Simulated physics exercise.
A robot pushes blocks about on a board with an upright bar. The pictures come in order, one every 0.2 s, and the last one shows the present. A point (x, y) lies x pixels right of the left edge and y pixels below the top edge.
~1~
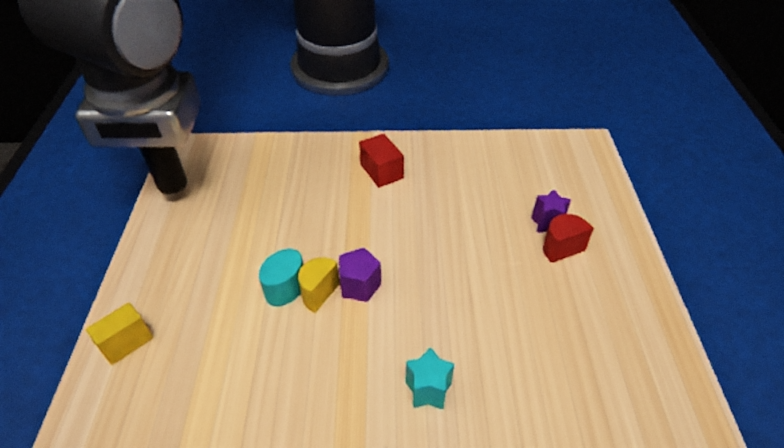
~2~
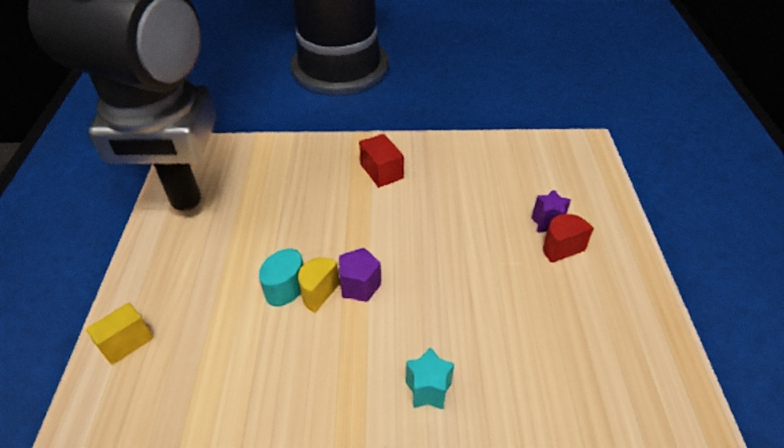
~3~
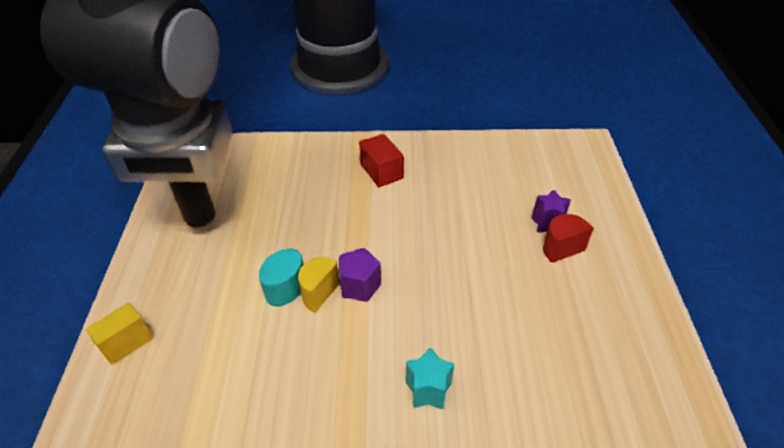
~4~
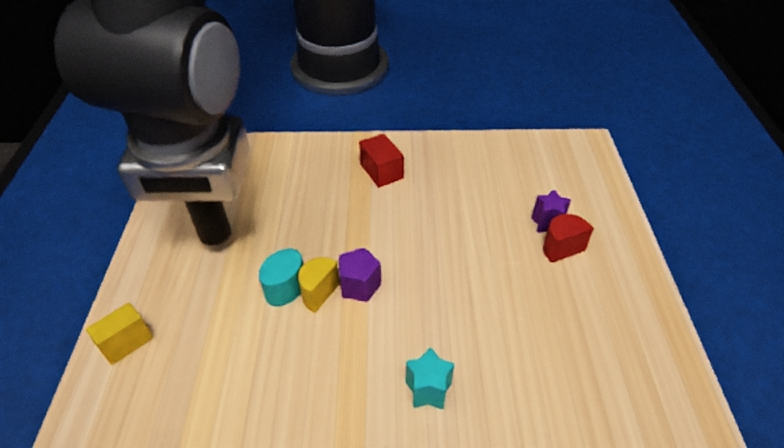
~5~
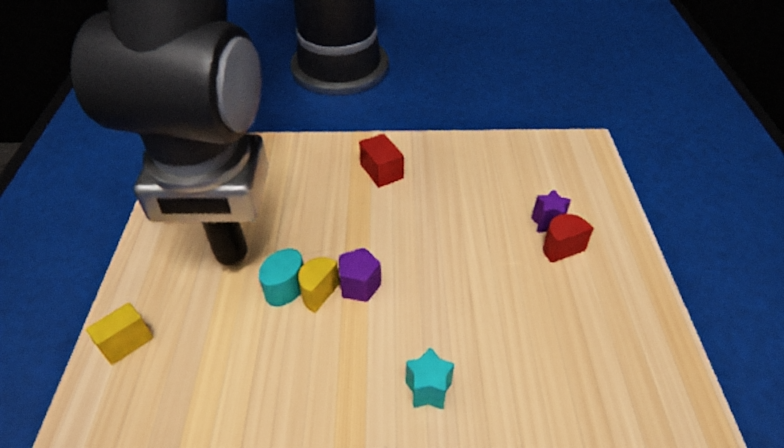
In this clip, a robot arm holding a dark upright bar moves steadily down and to the right over a wooden board, nearing a turquoise block beside yellow and purple ones, while all the colored blocks stay still.
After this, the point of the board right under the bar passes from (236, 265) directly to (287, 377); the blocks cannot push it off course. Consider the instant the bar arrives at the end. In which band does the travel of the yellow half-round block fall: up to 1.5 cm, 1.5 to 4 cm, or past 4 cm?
It travels less than 1.5 cm.
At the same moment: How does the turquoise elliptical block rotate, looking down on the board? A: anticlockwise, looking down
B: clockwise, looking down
The answer is A.
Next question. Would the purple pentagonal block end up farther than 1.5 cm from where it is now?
Answer: No.
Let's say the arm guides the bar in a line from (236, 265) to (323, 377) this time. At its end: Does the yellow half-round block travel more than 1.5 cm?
I believe so.
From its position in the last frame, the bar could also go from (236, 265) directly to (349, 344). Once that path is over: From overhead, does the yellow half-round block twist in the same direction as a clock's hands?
Short answer: No.
The first path, step by step. One third of the way, bar (248, 288); turquoise elliptical block (283, 268), turned 15° anticlockwise.
Two thirds of the way, bar (266, 326); turquoise elliptical block (286, 277), turned 55° anticlockwise; yellow half-round block (322, 269); purple pentagonal block (362, 263).
At the end, bar (284, 367); turquoise elliptical block (286, 277), turned 55° anticlockwise; yellow half-round block (322, 269); purple pentagonal block (362, 263).
